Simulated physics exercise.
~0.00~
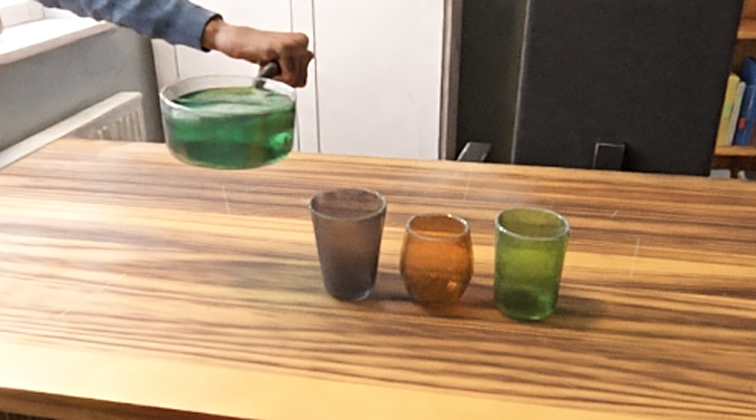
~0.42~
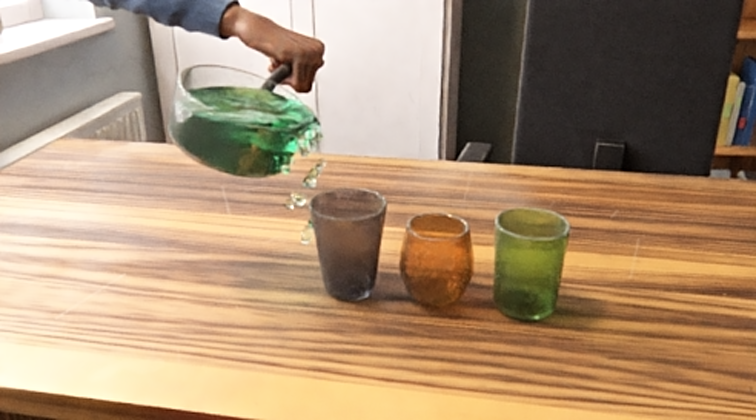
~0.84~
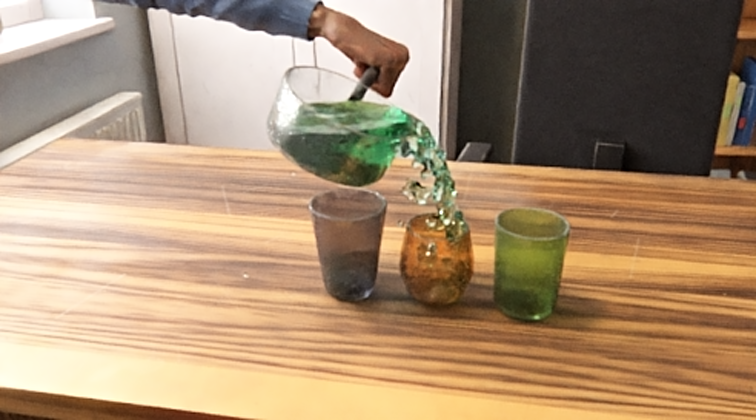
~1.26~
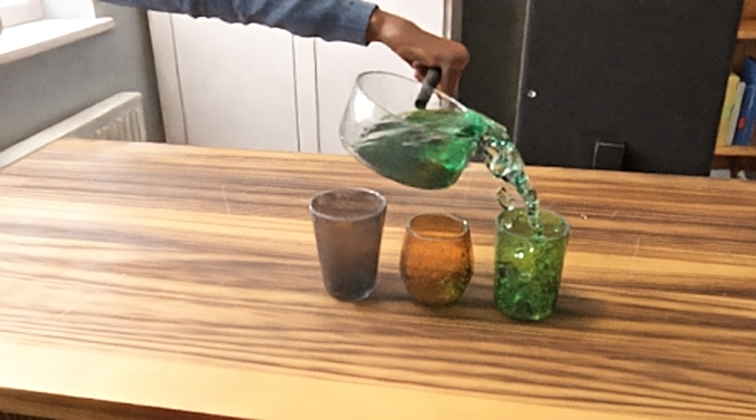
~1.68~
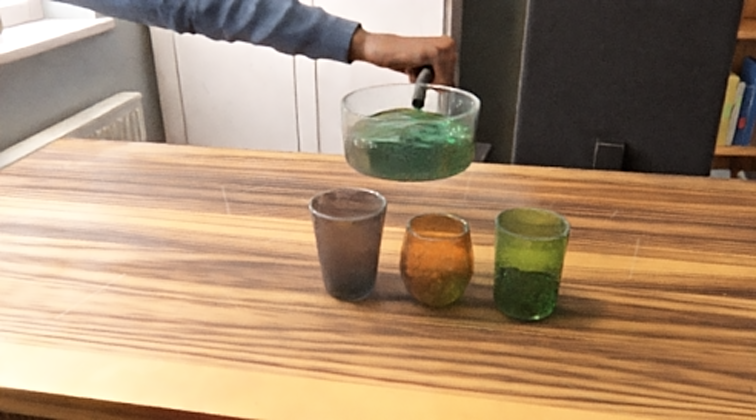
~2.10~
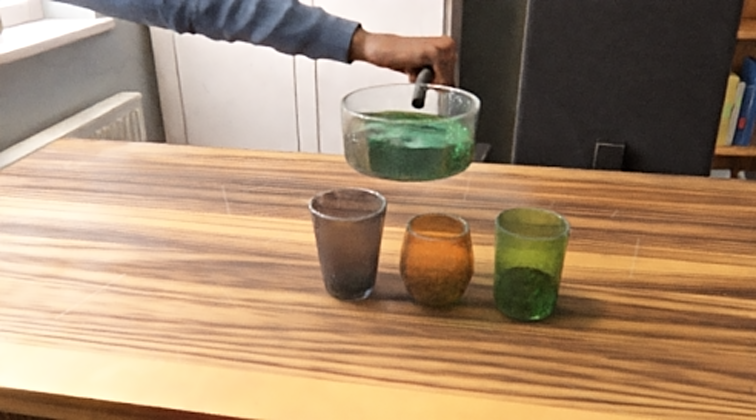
The clip opens with a hand holding a clear saucepan of green liquid above a wooden table, to the left of a smoky brown glass, a rounded orange glass and a green glass standing in a row. The hand tips the pan to the right, and a thin stream starts to fall beside the brown glass. Still pouring, the pan sweeps right, sending a thicker stream into the orange glass and then into the green one. The hand then levels the pan, and the pouring stops. Finally, the pan hangs still above the glasses with green liquid left inside, while a darker pool shows low in the green glass.
